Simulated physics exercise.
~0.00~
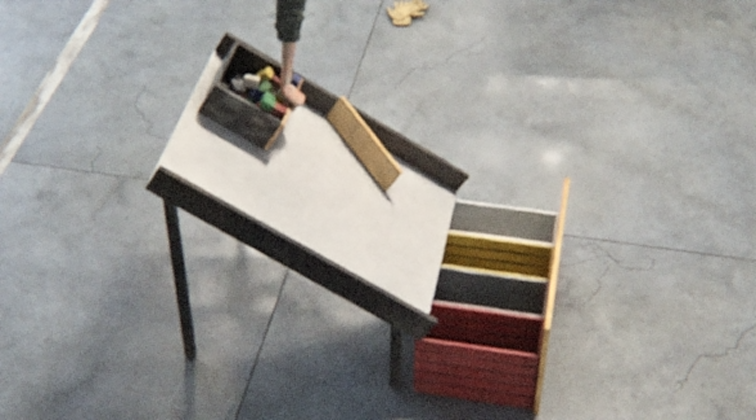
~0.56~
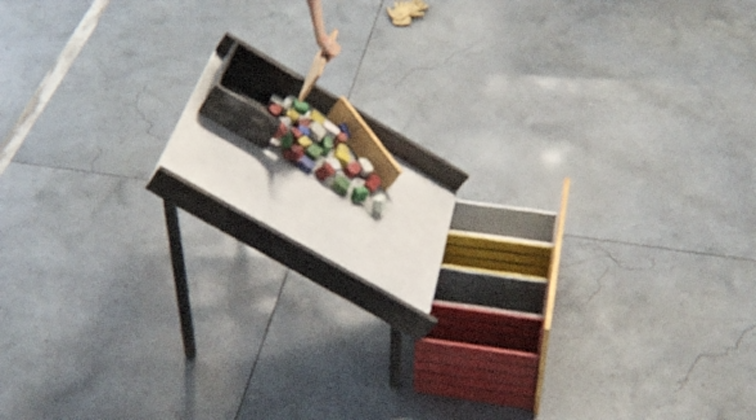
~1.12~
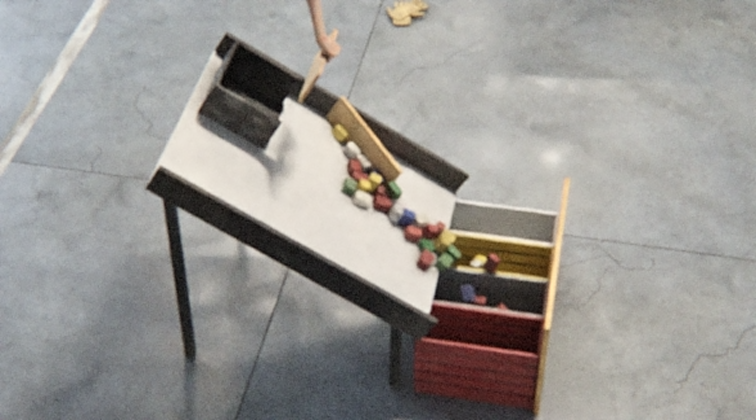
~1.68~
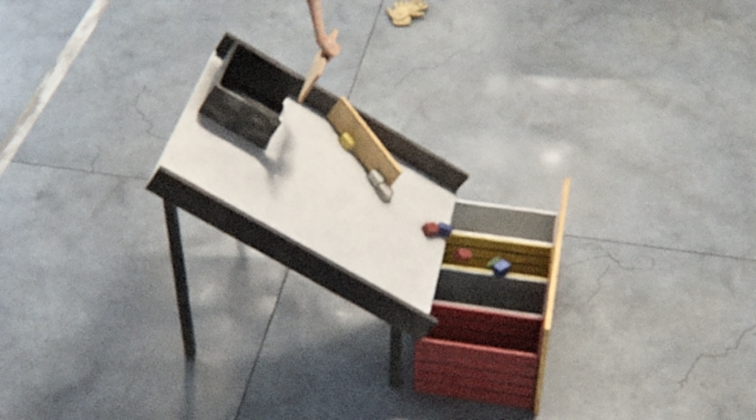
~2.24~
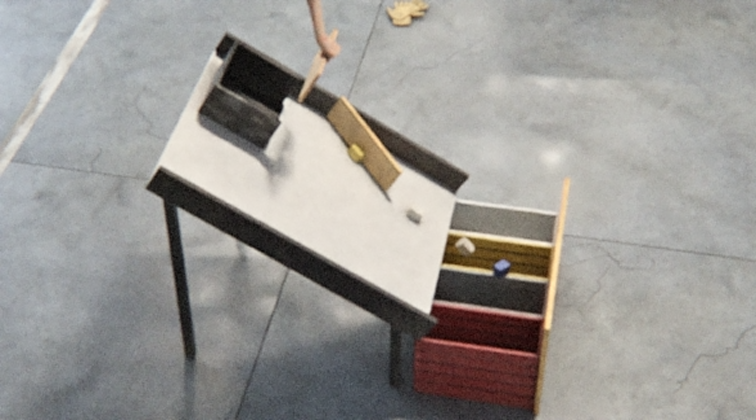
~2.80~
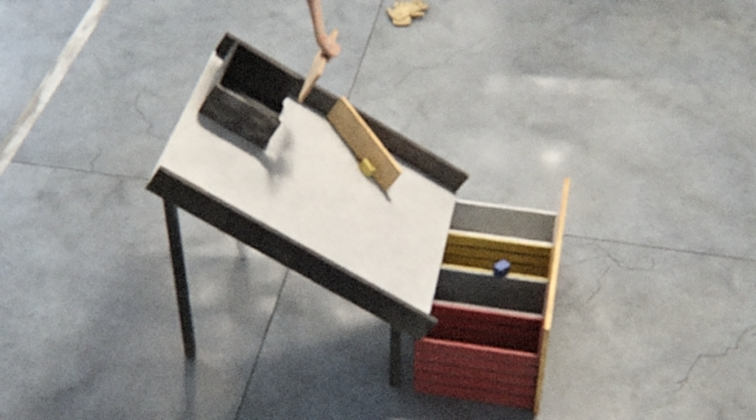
The clip shows a hand lifting a gate from a black pen on a sloping table, sending colourful toy bricks tumbling past an angled board into the yellow and grey bins, until the slope is nearly clear, with a yellow brick remaining against the board.
